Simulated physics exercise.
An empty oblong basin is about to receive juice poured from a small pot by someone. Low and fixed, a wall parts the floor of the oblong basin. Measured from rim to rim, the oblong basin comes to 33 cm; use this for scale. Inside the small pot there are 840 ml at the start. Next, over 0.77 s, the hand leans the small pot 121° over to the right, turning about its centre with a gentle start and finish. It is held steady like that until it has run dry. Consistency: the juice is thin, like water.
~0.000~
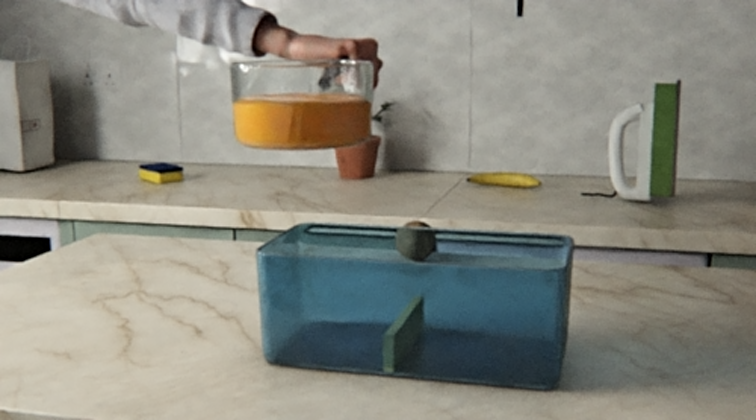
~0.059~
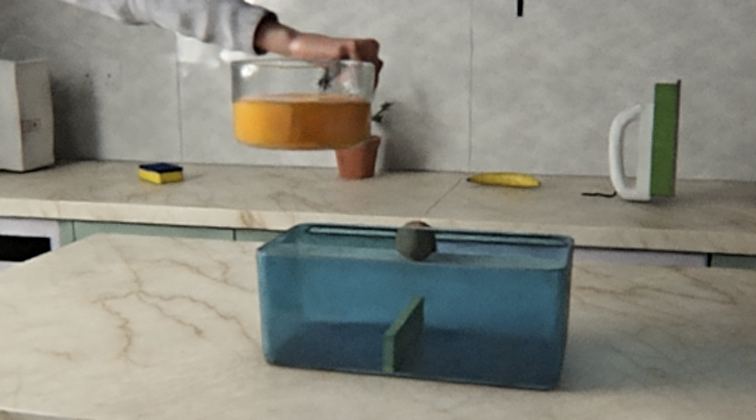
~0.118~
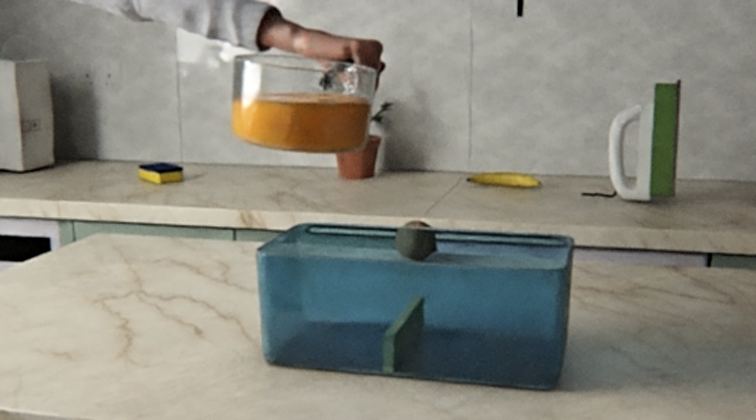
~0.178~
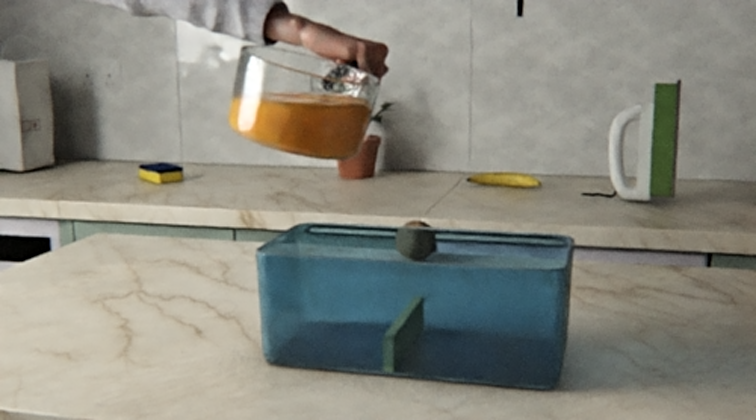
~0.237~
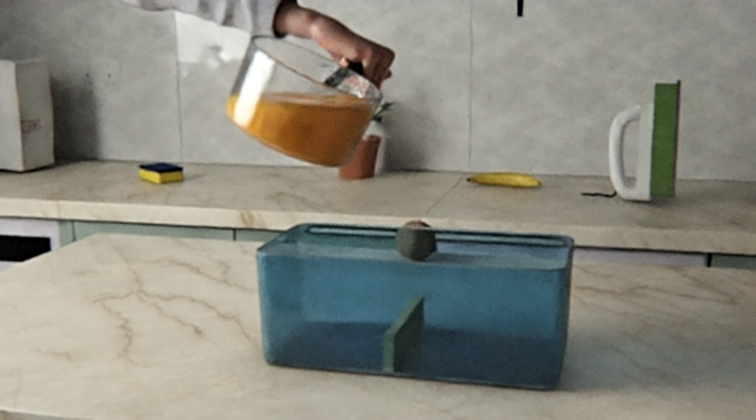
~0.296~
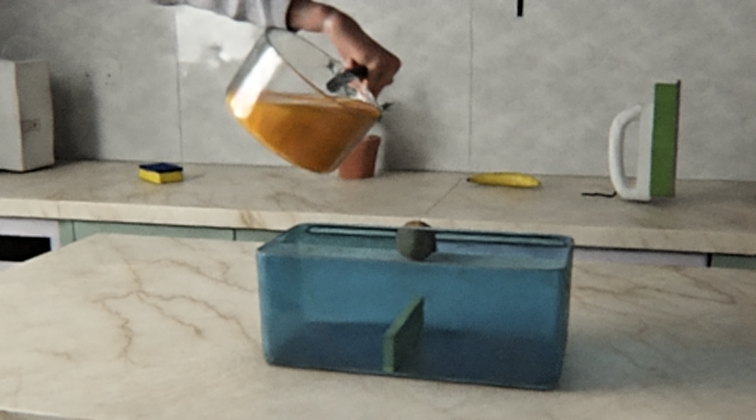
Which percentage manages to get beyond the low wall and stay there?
Beyond the low wall, roughly 52 per cent stays.
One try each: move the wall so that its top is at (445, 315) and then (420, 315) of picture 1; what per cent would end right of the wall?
Respectively 10 and 30 %.
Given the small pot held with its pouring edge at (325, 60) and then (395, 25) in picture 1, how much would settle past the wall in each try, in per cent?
The first try gives 10 percent and the second 75 percent.
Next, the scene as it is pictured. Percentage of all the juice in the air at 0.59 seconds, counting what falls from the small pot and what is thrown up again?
Roughly 42 %.
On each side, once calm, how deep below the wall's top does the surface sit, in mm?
The left side gives some 24 mm, the right side some 24 mm.
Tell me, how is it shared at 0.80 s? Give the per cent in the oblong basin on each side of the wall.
Near 40 on the left, 50 on the right.
Then, 0.59 s in, the tilt is 105° and 25 per cent is still to pour, 4 is left of the wall and 30 right of it.
Then, 0.80 s in, the tilt is 121° and 3 per cent is still to pour, 40 is left of the wall and 51 right of it.
Then, 1.03 s in, the tilt is 121° and 0 per cent is still to pour, 46 is left of the wall and 52 right of it.
Then, 1.27 s in, the tilt is 121° and 0 per cent is still to pour, 46 is left of the wall and 52 right of it.
Finally, 46 per cent lies left of the wall, 52 right of it and 2 outside.
